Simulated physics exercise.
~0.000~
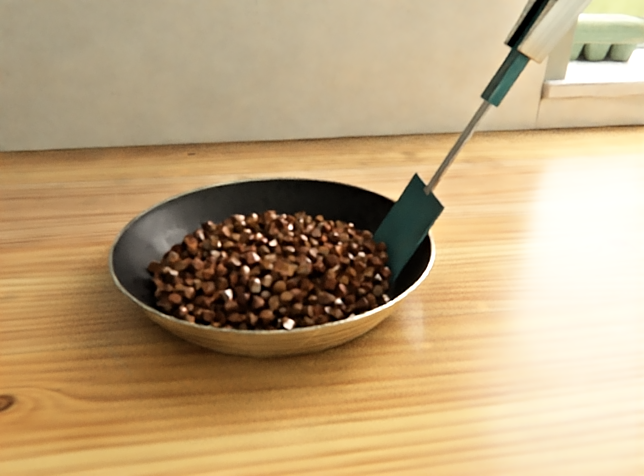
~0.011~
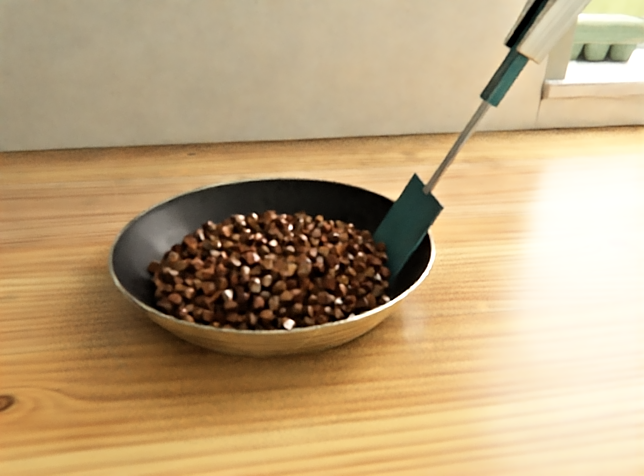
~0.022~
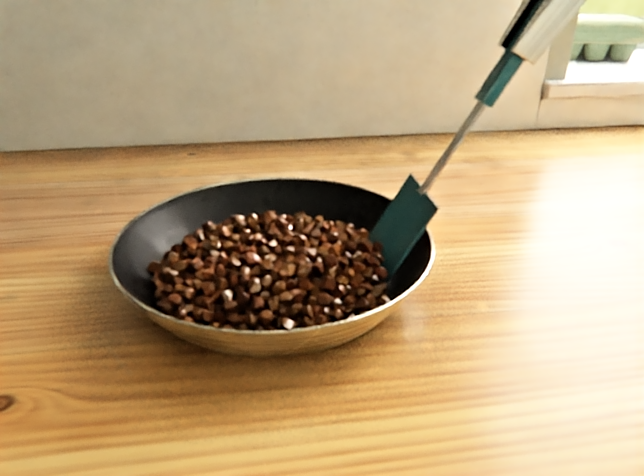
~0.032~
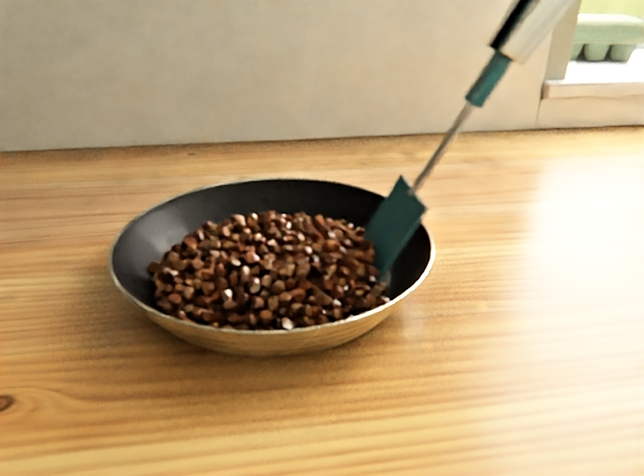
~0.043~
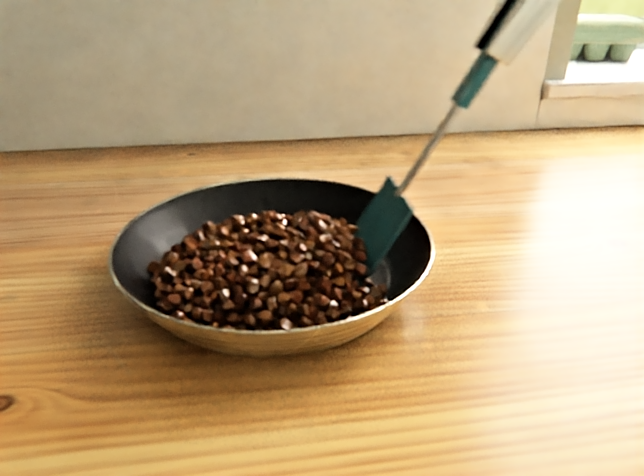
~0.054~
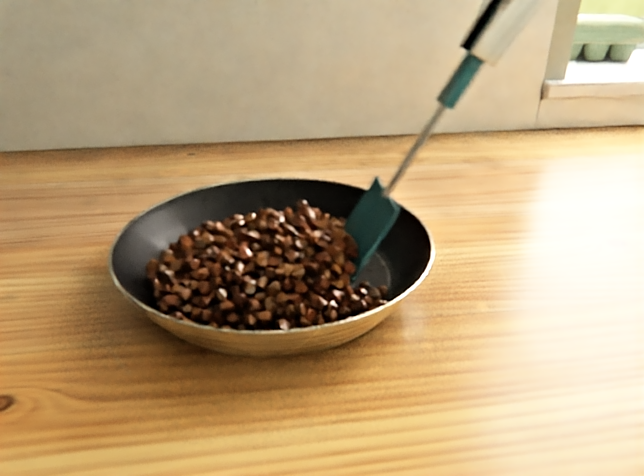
On a light wooden tabletop against a pale wall, seen from slightly above by a still camera, daylight brightens the right side. A dark-lined frying pan holds a heap of small reddish-brown pellets, with a dark green paddle on a thin metal shaft leaning in from the upper right. The paddle rests almost still at the pan's right side, then slides left, pushing the nearby pellets into a slightly higher heap and baring some dark pan behind it.
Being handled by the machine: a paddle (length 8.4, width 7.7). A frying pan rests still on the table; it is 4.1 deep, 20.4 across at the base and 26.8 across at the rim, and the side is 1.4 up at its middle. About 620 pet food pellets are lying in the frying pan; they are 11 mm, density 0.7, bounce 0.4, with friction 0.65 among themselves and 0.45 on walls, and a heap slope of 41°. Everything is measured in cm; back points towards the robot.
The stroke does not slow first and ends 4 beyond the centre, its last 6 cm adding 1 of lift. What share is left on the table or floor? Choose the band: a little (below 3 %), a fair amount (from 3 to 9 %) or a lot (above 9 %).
It is a fair amount, from 3 to 9 %.
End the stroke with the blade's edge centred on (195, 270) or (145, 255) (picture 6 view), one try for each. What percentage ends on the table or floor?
The two tries give near 20 and near 35 in a hundred.
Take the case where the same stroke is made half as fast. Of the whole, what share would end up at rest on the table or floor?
Some 0 in a hundred.
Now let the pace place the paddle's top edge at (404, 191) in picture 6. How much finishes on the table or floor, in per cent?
Roughly 0 per cent.
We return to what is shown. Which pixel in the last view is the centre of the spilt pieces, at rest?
Pixel estimate: About (76, 286).
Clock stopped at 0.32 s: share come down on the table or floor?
That would be near 4 per cent, give or take.
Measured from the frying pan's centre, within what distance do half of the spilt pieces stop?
Roughly 18 centimetres.
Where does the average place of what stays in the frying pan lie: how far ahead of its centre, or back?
Ahead, by about 4.5 cm.
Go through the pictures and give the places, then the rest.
In the first frame, the paddle top edge at (430, 188), sloping 60°; upper third of the load around (277, 255), from x 155 to 385, top at y 215; 619 in the frying pan.
In the second frame, the paddle top edge at (429, 189), sloping 60°; upper third of the load around (276, 255), from x 155 to 385, top at y 215.
In the third frame, the paddle top edge at (424, 189), sloping 60°; upper third of the load around (277, 255), from x 155 to 385, top at y 215.
In the fourth frame, the paddle top edge at (414, 190), sloping 60°; upper third of the load around (281, 254), from x 155 to 385, top at y 215.
In the fifth frame, the paddle top edge at (401, 191), sloping 60°; upper third of the load around (278, 249), from x 155 to 385, top at y 215.
In the sixth frame, the paddle top edge at (388, 192), sloping 60°; upper third of the load around (277, 246), from x 155 to 385, top at y 205; 619 in the frying pan.
After 0.08 s, sloping 60°, highest piece 8 above the table; 619 in the frying pan.
After 0.11 s, sloping 60°, highest piece 9 above the table; 618 in the frying pan, 1 on the blade or in flight.
After 0.32 s, sloping 60°, highest piece 6 above the table; 595 in the frying pan, 19 on the table or floor, 5 on the blade or in flight.
After 1.37 s, sloping 60°, highest piece 5 above the table; 591 in the frying pan, 28 on the table or floor.
In the end, 591 in the frying pan, 28 on the table or floor. That is 5 % on the table or floor.
